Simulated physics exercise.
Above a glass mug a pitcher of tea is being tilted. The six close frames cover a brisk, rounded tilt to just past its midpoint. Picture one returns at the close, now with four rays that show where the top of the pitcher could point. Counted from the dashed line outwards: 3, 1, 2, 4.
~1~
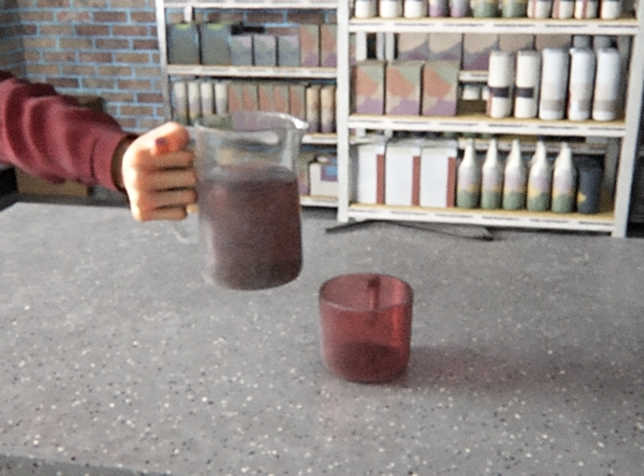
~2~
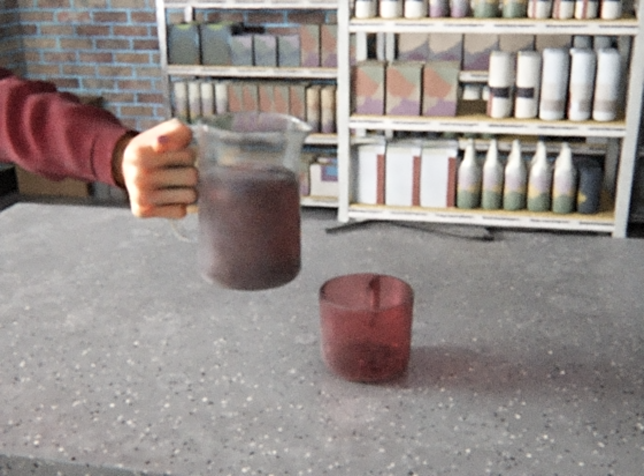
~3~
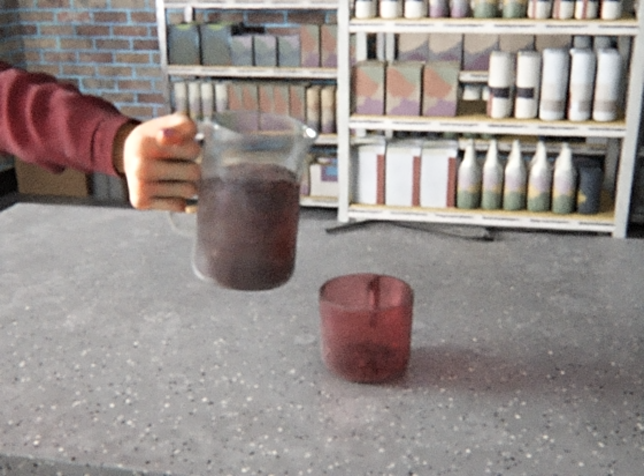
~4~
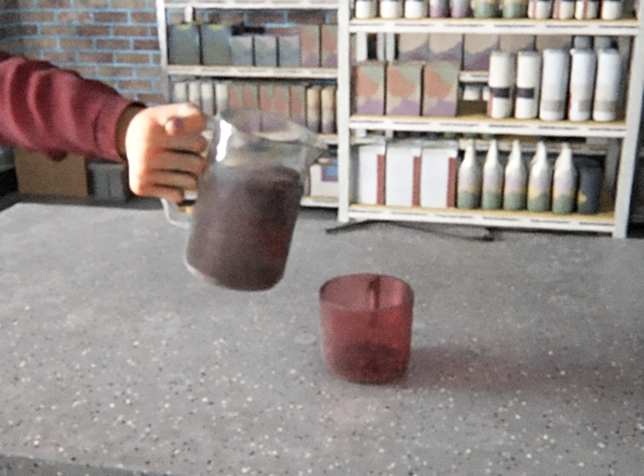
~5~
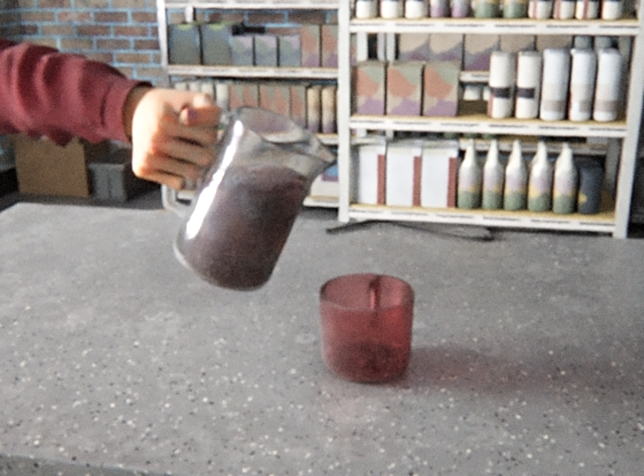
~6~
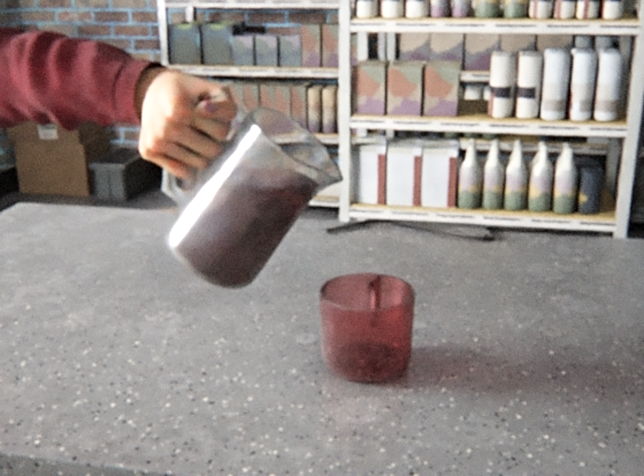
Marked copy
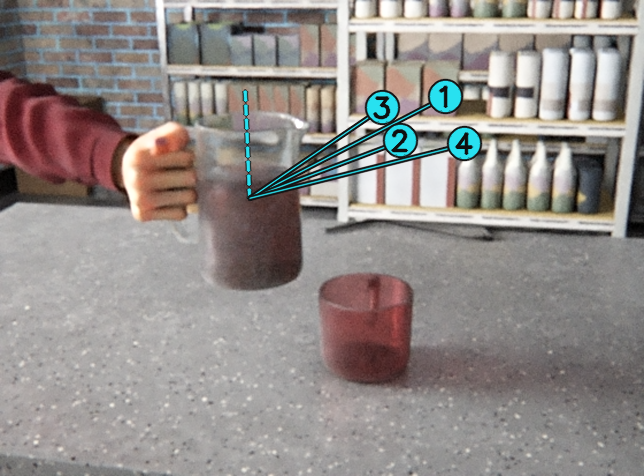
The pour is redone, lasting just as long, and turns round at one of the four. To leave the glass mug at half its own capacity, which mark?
Tilt 4 does it best.
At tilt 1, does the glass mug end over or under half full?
Under half.
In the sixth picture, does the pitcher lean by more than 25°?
Yes.
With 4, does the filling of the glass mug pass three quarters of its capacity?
No.
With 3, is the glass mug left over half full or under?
Under.
On the marked copy, 1 at (430, 104); 2 at (384, 147); 3 at (368, 117); 4 at (447, 148).
If 1 is chosen, the glass mug ends with about 21 % of what it can hold.
If 2 is chosen, the glass mug ends with about 35 % of what it can hold.
If 3 is chosen, the glass mug ends with about 10 % of what it can hold.
If 4 is chosen, the glass mug ends with about 52 % of what it can hold.
